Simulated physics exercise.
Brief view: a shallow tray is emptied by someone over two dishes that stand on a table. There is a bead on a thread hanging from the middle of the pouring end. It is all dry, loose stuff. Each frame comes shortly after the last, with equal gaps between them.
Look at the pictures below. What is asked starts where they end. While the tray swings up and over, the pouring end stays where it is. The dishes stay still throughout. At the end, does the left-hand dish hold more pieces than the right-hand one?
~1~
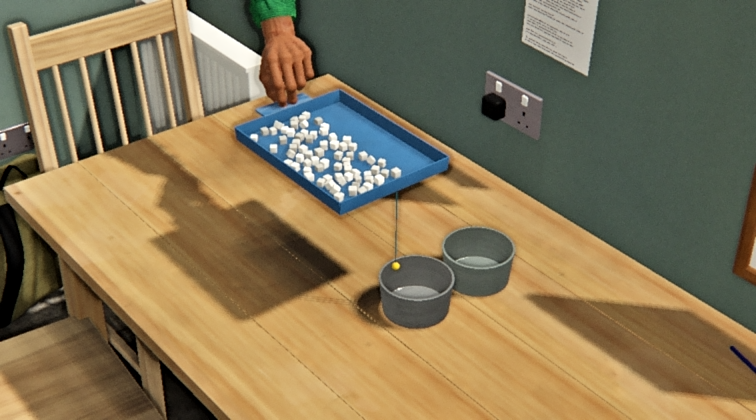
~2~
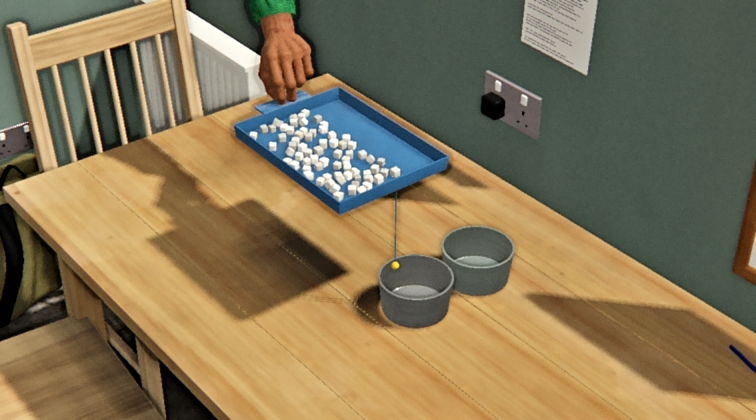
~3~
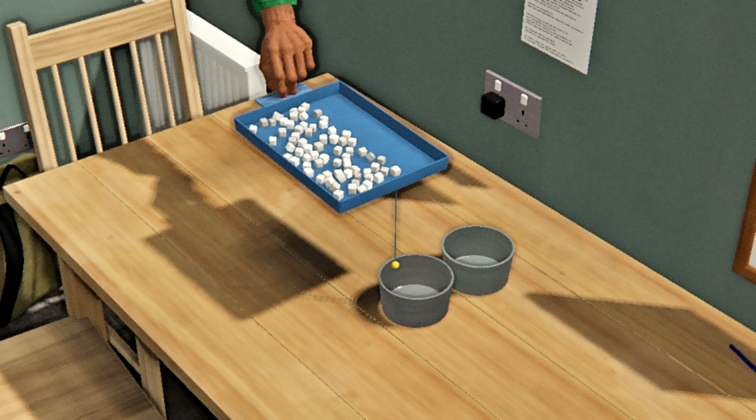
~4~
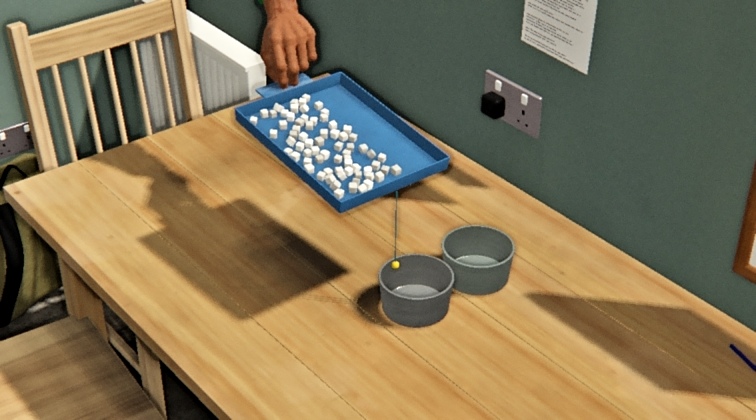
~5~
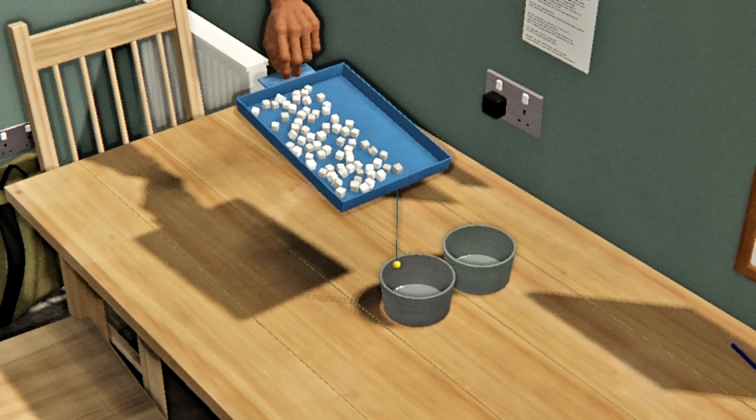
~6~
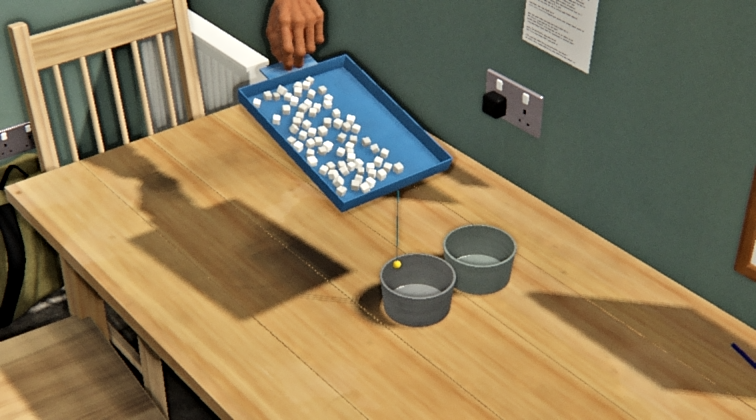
Yes, more pours into the left one.
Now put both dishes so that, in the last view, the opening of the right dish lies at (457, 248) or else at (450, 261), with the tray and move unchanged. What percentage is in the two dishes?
You'd get near 30 percent first and near 50 percent next.
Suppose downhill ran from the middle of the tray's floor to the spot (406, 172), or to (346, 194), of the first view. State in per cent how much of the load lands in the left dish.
Lab note: Try one about 40 %, try two about 0 %.
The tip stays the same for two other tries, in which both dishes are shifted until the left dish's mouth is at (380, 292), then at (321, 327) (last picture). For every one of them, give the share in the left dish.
It comes to roughly 10 per cent in one try and roughly 0 per cent in the next.
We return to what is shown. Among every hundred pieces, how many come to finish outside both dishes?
Roughly 70 percent.
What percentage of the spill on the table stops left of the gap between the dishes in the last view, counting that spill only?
Share on the left: Near 50 %.
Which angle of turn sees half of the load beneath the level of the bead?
Somewhere near 115 degrees, I'd say.
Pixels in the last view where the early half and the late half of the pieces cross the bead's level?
(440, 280) first, (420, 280) later.
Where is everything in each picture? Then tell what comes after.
In the first frame, corners of the pouring end (340, 202) and (447, 157), level; middle of the load (319, 153), sugar cubes; left dish (440, 307); right dish (502, 276); bead on its thread (396, 266).
In the second frame, corners of the pouring end (340, 201) and (447, 156), level; middle of the load (318, 151).
In the third frame, corners of the pouring end (340, 201) and (447, 156), tipped barely, level across its low end; middle of the load (319, 147).
In the fourth frame, corners of the pouring end (341, 201) and (448, 157), tipped a little, level across its low end; middle of the load (319, 142).
In the fifth frame, corners of the pouring end (343, 201) and (450, 157), tipped a little, level across its low end; middle of the load (321, 137).
In the sixth frame, corners of the pouring end (344, 201) and (451, 158), tipped clearly, level across its low end; middle of the load (322, 132); left dish (441, 306); right dish (503, 274).
Just after the last frame, tray tipped steeply; every one on the tray.
A moment on, tray tipped right over; every one on the tray.
Further on, tray tipped past a quarter turn; roughly a quarter in the left dish; about a tenth in the right dish; roughly two thirds outside both.
When it is over, tray tipped past a quarter turn; roughly a quarter in the left dish; about a tenth in the right dish; roughly two thirds outside both.
